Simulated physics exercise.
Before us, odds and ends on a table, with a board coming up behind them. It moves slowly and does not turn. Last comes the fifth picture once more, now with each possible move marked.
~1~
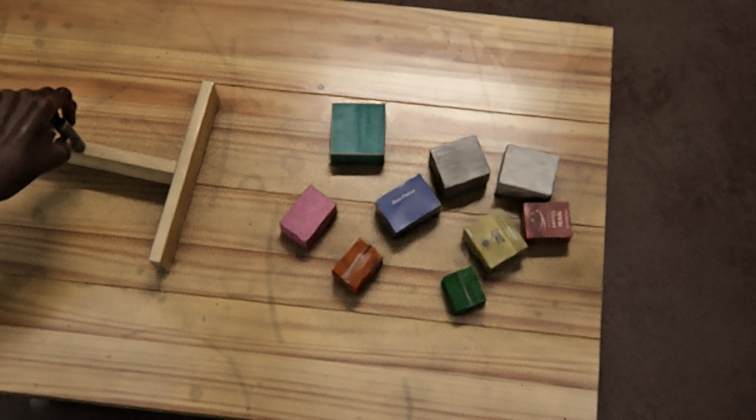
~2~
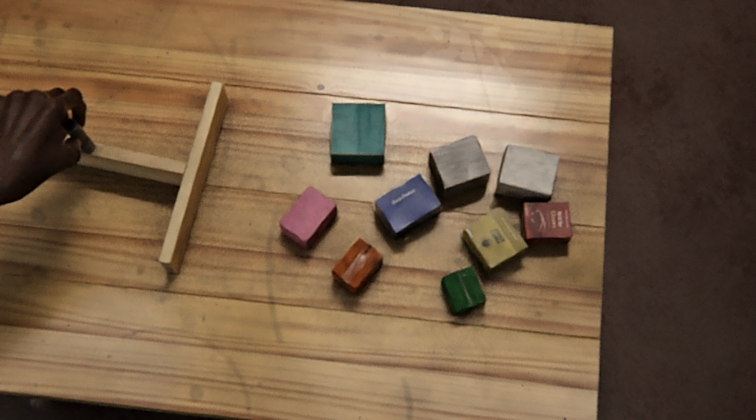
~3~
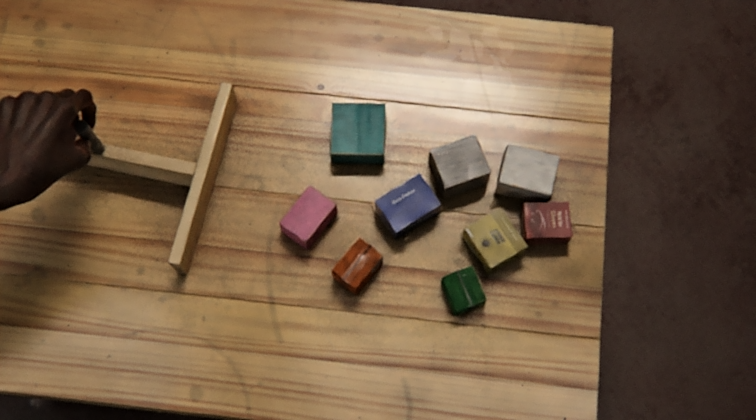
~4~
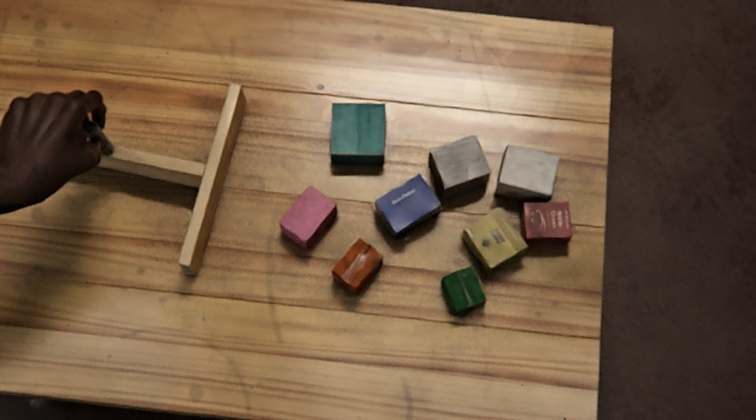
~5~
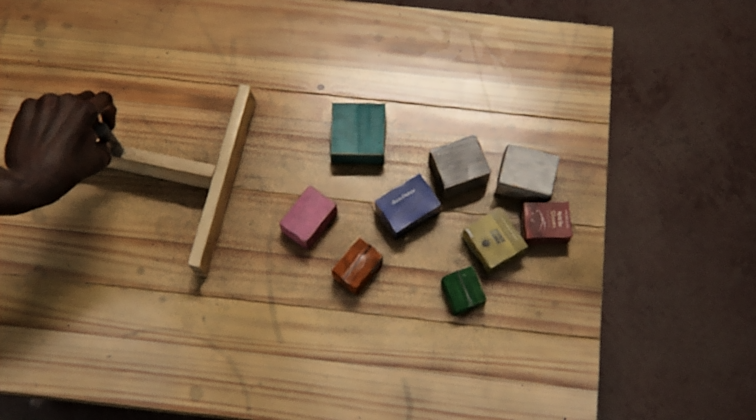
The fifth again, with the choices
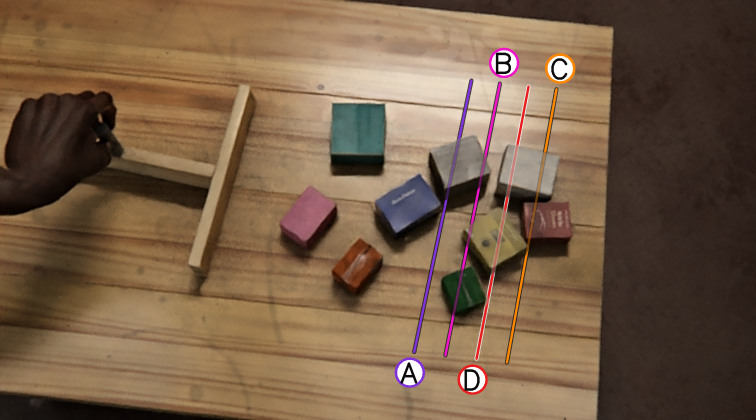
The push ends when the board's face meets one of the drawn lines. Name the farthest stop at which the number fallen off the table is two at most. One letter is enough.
The farthest such stop is D.
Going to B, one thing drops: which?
It is the white block.
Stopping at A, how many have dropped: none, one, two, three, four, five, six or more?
By then, none.
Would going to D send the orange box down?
By then, no.
On the copy, A at (444, 211); B at (474, 214); C at (533, 220); D at (504, 217).
On D. First, board (322, 183); turquoise block (371, 138); pink block (341, 217).
Then, board (423, 194); white block (581, 179); grey block (524, 167).
Finally, board (503, 203); white block over the edge; red box over the edge; two fallen.
By contrast, A is within the limit but short; B is within the limit but short; C drops four.
